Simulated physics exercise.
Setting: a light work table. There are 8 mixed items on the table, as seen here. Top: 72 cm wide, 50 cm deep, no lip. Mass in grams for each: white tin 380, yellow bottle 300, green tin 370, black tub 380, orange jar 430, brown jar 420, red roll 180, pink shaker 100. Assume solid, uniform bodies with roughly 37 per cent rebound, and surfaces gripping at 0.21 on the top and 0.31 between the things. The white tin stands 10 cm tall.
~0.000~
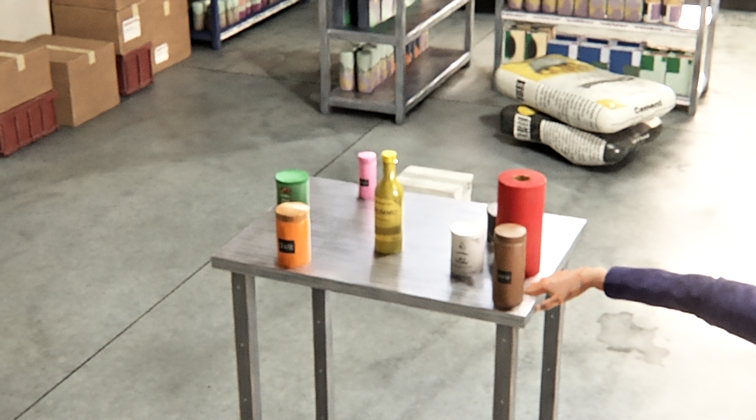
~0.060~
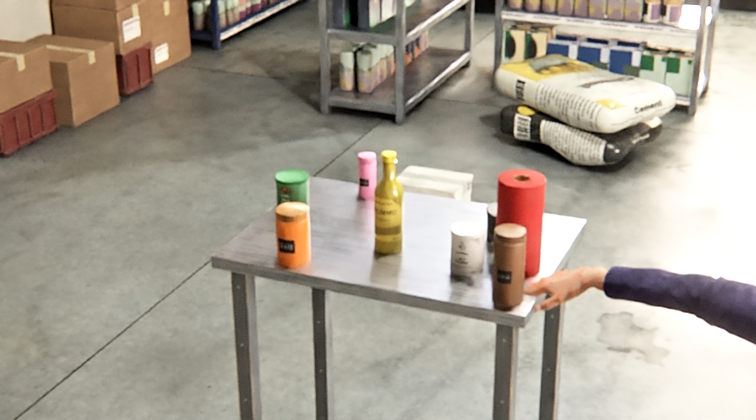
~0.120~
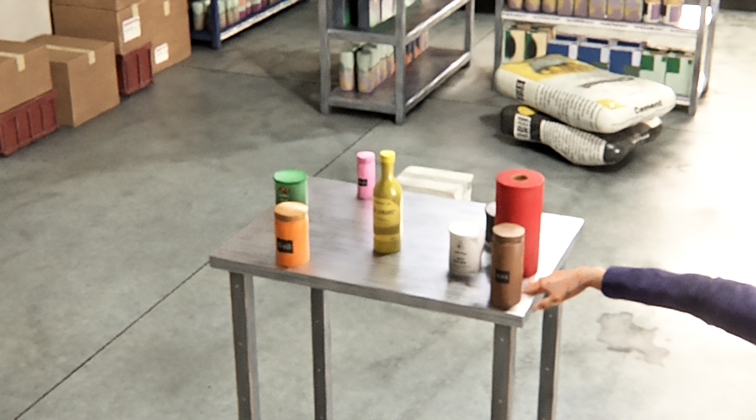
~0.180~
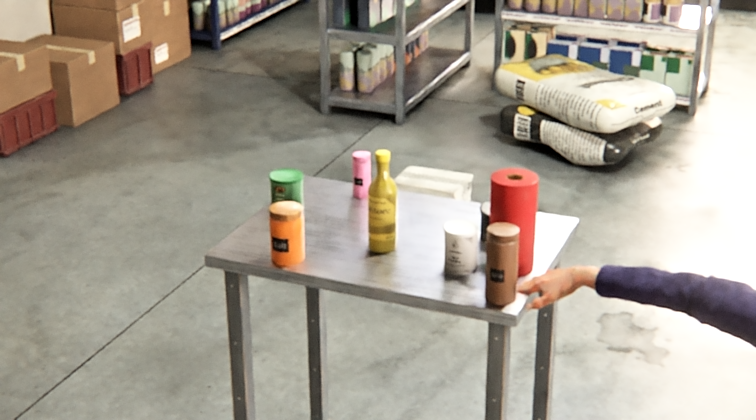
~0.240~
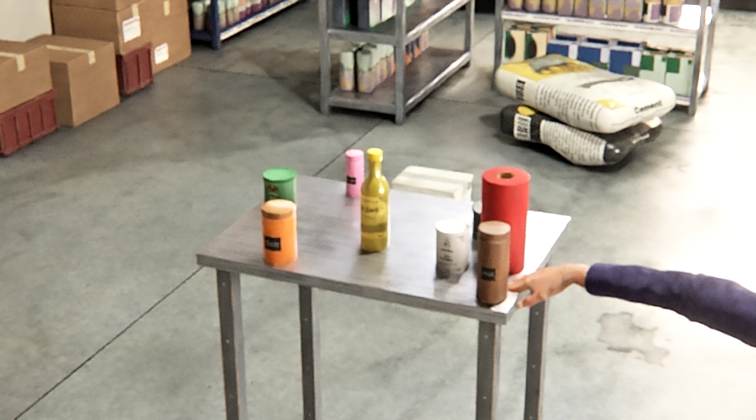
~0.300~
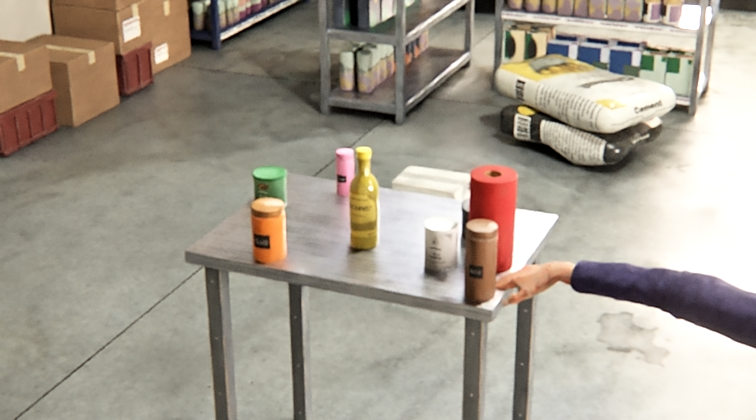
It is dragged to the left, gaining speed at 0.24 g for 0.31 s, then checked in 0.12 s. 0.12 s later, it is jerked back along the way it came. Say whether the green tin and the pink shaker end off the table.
One by one: I expect the green tin to come off, I expect the pink shaker to stay aboard.
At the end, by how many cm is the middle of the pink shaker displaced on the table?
I'd say about 7 cm between start and finish.
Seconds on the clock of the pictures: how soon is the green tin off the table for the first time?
Around 0.6 seconds.
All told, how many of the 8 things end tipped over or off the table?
I count 1.
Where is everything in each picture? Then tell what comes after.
The first picture shows green tin (293, 192); pink shaker (367, 176).
The second picture shows orange jar (293, 235).
The third picture shows brown jar (507, 265); red roll (518, 224).
The fourth picture shows table 2 cm from its start; white tin (461, 247); yellow bottle (383, 201).
The fifth picture shows table 4 cm from its start; orange jar (279, 232).
The sixth picture shows table 7 cm from its start; green tin (270, 188); pink shaker (345, 172).
After 0.60 s, table 16 cm from its start; green tin moved 5 cm near (218, 179); pink shaker moved 4 cm near (294, 164); red roll moved 4 cm.
After 0.90 s, table 6 cm from its start; green tin now off the table; pink shaker moved 10 cm near (307, 166); red roll moved 11 cm.
After 1.10 s, pink shaker moved 8 cm near (336, 171); red roll moved 9 cm; yellow bottle moved 8 cm.
In the end (1.7 s), off the table, green tin; not toppled but over 5 cm from the start, white tin, yellow bottle, black tub, orange jar, brown jar, red roll and pink shaker. In the last view, pink shaker near (341, 172).
